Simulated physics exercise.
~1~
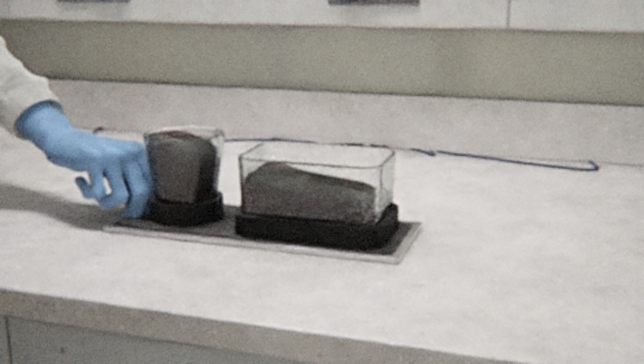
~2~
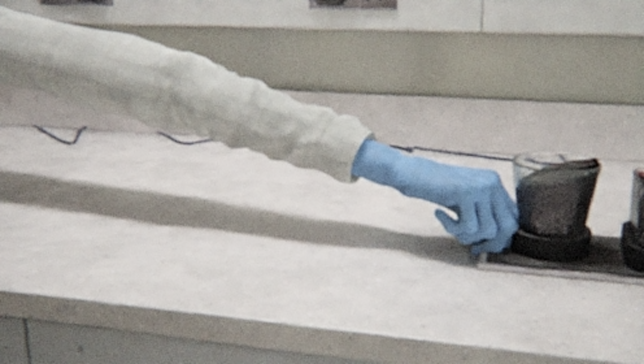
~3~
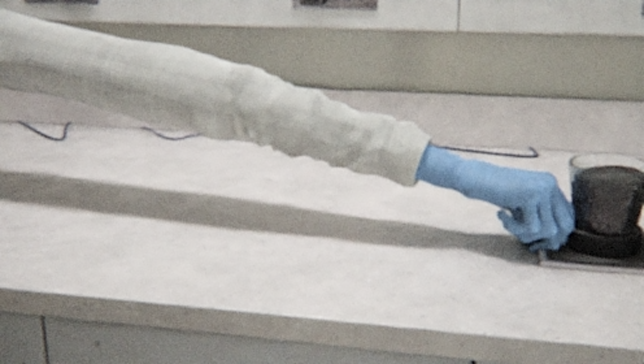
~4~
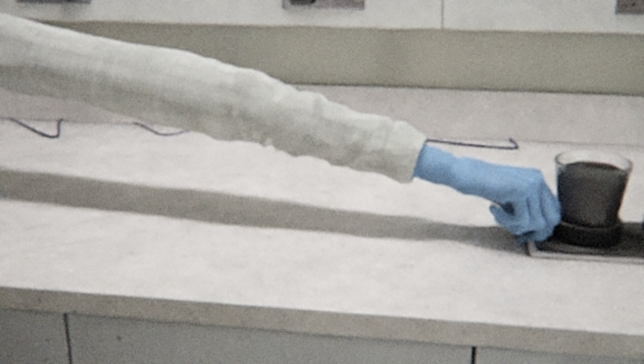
On a pale laboratory counter seen from the front and slightly above, a flat tray holds two clear open vessels of dark liquid, a drinking glass at left and an oblong tub at right, each in a black holder. A blue-gloved hand in an off-white sleeve reaches in from the left and grips the tray's near end. It pushes the tray to the right, and the liquid in both vessels tilts steeply, reaching the glass's rim. The tub slides out of view as the glass nears the right edge. Finally the glass stands nearly level, the hand still at the tray.
